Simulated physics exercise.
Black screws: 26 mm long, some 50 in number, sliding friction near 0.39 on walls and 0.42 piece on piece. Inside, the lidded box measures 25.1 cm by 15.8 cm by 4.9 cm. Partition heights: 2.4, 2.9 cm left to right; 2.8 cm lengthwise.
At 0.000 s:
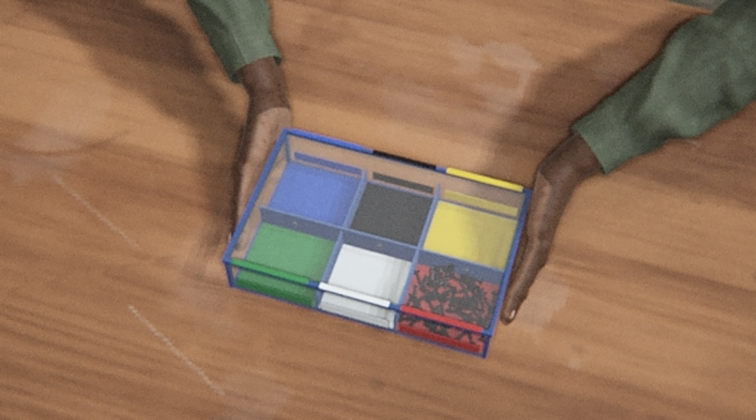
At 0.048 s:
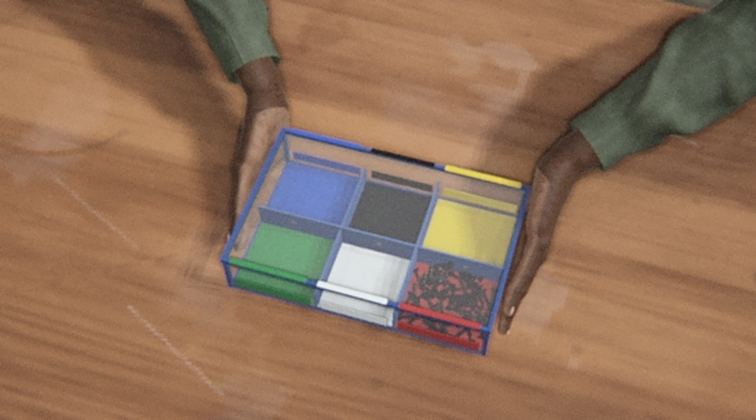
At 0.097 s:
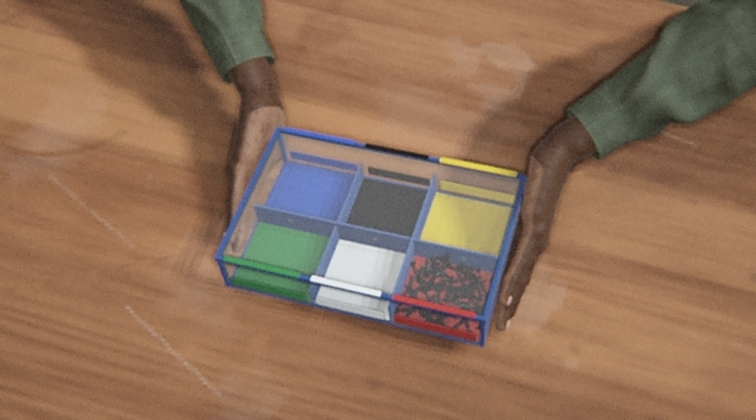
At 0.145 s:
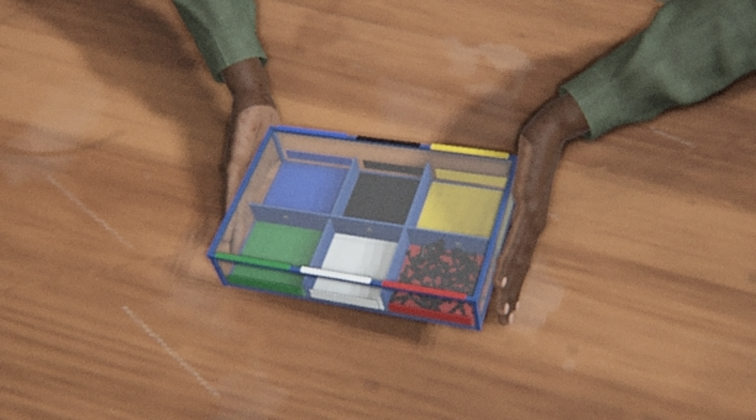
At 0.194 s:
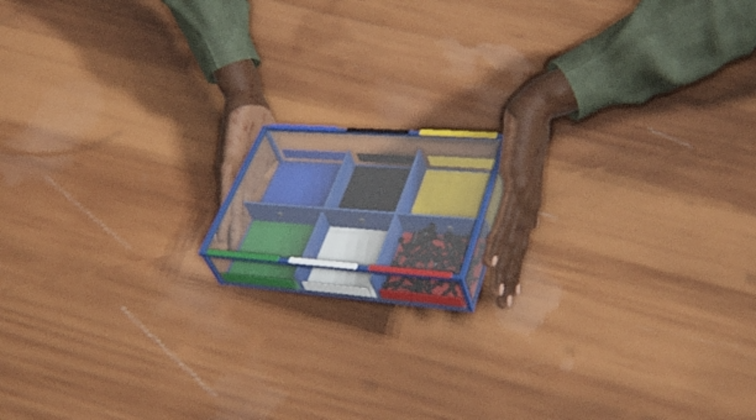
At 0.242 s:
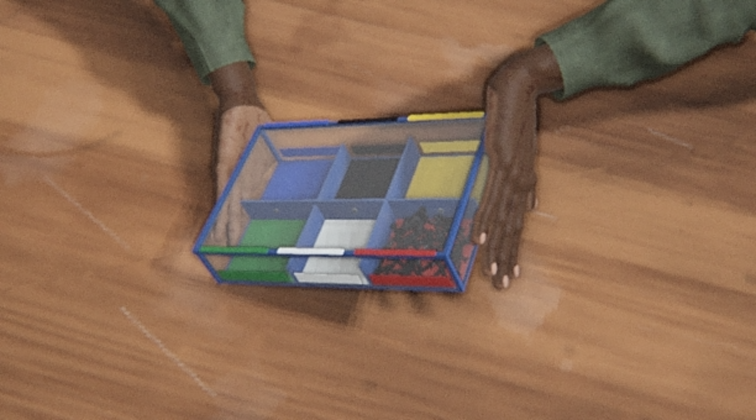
We see two hands in green sleeves hold a clear, six-section box on a wooden table, black screws in its red section; the hands gradually tilt it, raising the right side, and the screws remain in the red section.
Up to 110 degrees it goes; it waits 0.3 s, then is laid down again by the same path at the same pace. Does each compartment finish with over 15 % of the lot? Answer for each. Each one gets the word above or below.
Results: Red compartment below; blue compartment above; green compartment above; yellow compartment below; white compartment below; black compartment below.
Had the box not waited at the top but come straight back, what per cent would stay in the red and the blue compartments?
Red keeps 0% and blue keeps 35%.
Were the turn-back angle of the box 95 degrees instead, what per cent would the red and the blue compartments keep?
Shares: Red 5, blue 35, per cent.
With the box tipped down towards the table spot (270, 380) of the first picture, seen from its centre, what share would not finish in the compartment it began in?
Something like 0 in a hundred.
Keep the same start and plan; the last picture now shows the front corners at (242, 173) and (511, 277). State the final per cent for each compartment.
Per cent at the finish: Red 40, blue 0, green 0, yellow 60, white 0, black 0.
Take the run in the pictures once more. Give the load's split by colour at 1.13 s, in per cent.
It splits as red 10, blue 25, green 35, yellow 0, white 30 and black 5 percent.
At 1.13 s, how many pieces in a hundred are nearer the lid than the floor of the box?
90 %.
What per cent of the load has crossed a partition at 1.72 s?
My estimate is some 100 percent.
After 1.13 s, tilt 110 degrees; red 10 %, blue 25 %, green 35 %, white 30 %, black 5 %.
Then, at 1.72 s, tilt 57 degrees; blue 45 %, green 55 %.
After 2.36 s, tilt 0 degrees; blue 45 %, green 55 %.
In the end, at 2.7 s, red 0 %, blue 45 %, green 55 %, yellow 0 %, white 0 %, black 0 %.
